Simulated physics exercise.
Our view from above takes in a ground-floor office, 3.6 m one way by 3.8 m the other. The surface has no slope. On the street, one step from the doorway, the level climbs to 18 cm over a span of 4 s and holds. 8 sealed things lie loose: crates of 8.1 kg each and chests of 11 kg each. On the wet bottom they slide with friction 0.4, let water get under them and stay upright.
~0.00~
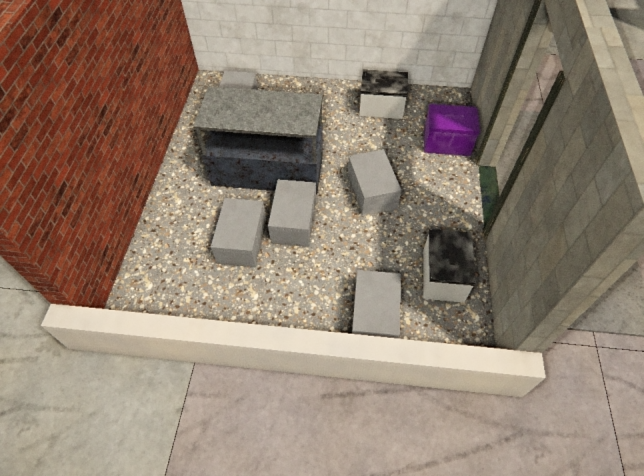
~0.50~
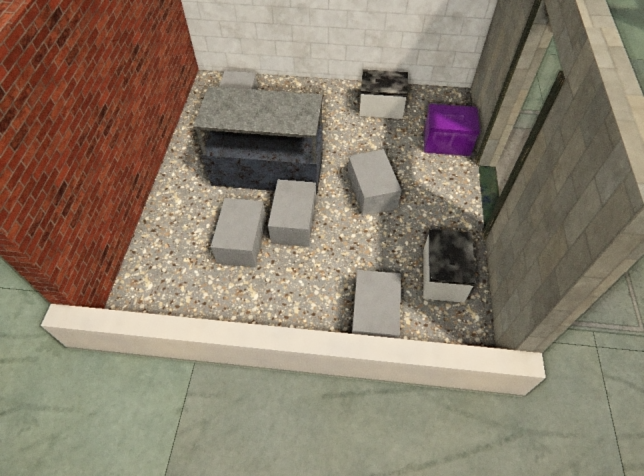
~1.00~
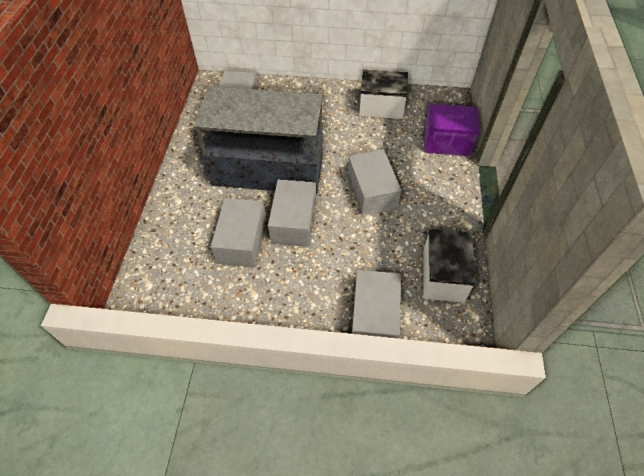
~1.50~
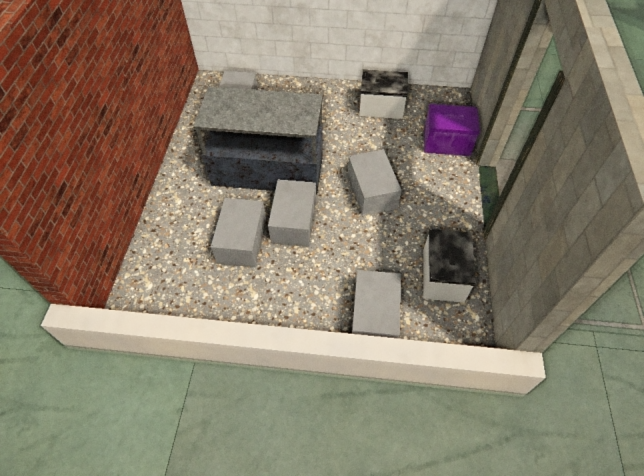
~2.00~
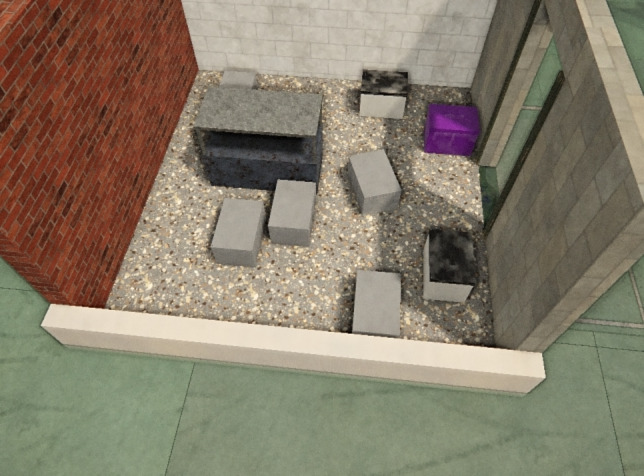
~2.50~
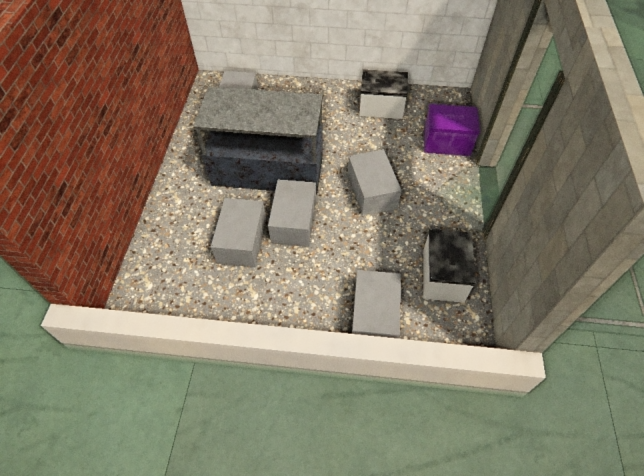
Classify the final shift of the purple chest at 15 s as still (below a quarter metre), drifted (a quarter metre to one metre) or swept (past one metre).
Drifted.
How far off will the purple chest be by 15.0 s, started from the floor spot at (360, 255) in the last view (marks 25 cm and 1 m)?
So it budges only slightly.
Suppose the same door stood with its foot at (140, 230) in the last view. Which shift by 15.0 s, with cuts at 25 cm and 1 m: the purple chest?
In that case the purple chest would have gone a great distance.
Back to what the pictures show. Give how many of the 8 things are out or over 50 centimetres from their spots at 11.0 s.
3.
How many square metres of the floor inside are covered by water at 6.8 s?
Some 10.0 m2.
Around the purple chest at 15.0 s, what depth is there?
I'd say around 7 cm.
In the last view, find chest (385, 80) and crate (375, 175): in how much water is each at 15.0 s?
Depths: Near 6 cm, then near 10 cm.
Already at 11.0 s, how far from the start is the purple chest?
By that time, close to 5 cm.
After 3.5 s the purple chest is near (454, 117), 0.0 m from its start, aground; 0 afloat.
After 6.8 s the purple chest is near (454, 117), 0.0 m from its start, aground; 1 afloat.
After 11.0 s the purple chest is near (452, 115), 0.0 m from its start, aground; 4 afloat.
After 15.0 s the purple chest is near (404, 131), 0.6 m from its start, afloat; 8 afloat.
